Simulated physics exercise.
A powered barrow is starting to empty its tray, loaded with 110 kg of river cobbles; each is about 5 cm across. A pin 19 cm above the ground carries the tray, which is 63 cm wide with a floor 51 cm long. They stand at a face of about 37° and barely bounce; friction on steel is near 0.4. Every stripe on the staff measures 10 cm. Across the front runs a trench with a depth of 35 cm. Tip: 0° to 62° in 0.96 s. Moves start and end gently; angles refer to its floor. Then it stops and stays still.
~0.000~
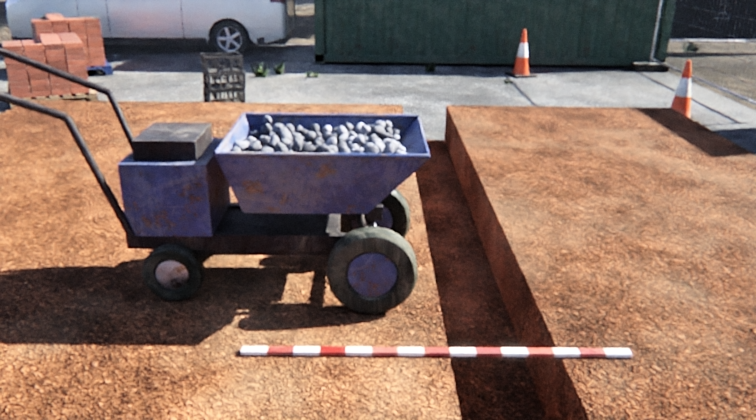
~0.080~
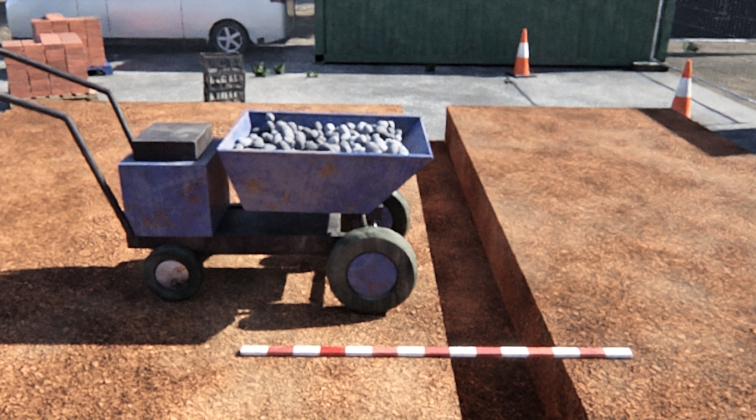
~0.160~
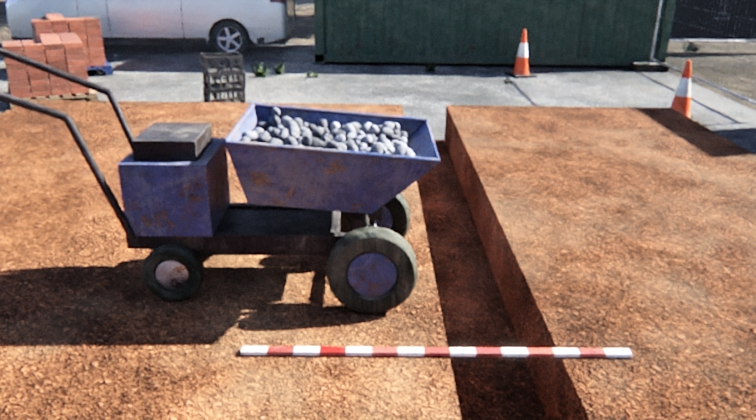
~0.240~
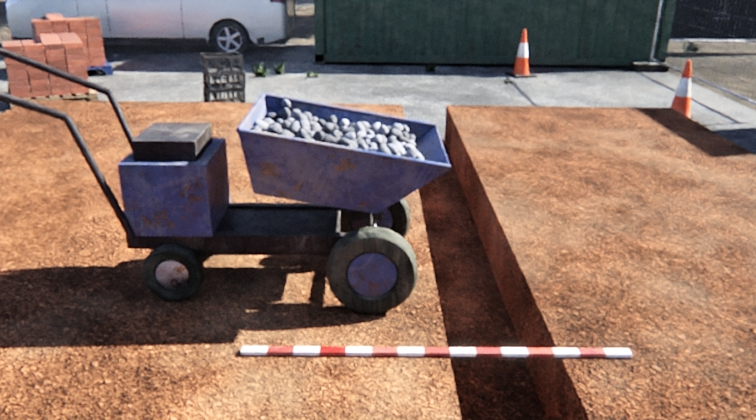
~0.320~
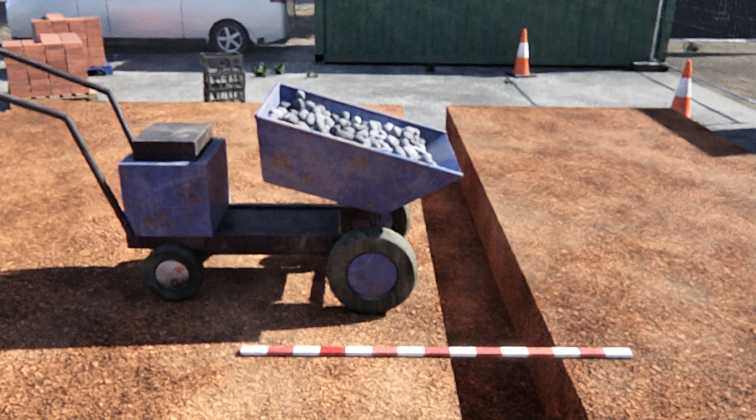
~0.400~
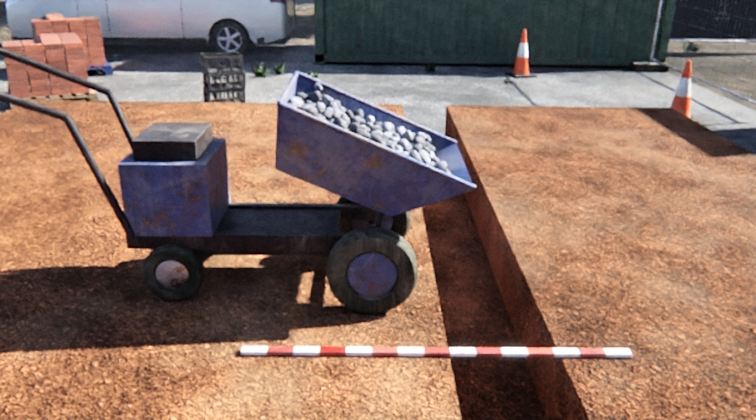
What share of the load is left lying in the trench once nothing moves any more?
About 56 per cent.
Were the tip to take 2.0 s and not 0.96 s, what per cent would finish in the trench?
65 per cent.
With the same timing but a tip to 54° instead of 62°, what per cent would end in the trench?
Then roughly 40 percent.
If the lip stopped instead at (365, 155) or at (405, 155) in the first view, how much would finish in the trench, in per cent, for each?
100 and 80 %.
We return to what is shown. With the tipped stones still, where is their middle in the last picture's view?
Roughly at (516, 322).
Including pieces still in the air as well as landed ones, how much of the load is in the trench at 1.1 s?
Roughly 15% by that time.
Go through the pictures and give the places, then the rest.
Lip at (430, 157), floor tilted 0°, highest stones at (324, 131), in the first frame.
Lip at (432, 158), floor tilted 1°, highest stones at (321, 130); the stones move at 0.2 m/s on average, in the second frame.
Lip at (440, 161), floor tilted 5°, highest stones at (285, 124); the stones move at 0.4 m/s on average, in the third frame.
Lip at (450, 168), floor tilted 10°, highest stones at (290, 118); the stones move at 0.6 m/s on average, in the fourth frame.
The tray is at 16°, its lip at (463, 177); the top of the load is at (301, 110); the stones move at 0.7 m/s on average, in the fifth frame.
The tray is at 23°, its lip at (475, 188); the top of the load is at (311, 100); the stones move at 0.8 m/s on average, in the sixth frame.
After 0.7 s the floor is at 52°; 100 % in the tray; the foremost stones are at (485, 214).
After 1.1 s the floor is at 62°; 79 % in the tray, 13 % in the trench, 8 % past the trench; the foremost stones are at (560, 283).
After 1.4 s the floor is at 62°; 38 % in the tray, 21 % in the trench, 41 % past the trench; the foremost stones are at (644, 269).
After 3.4 s the floor is at 62°; 0 % in the tray, 56 % in the trench, 44 % past the trench; the foremost stones are at (719, 256).
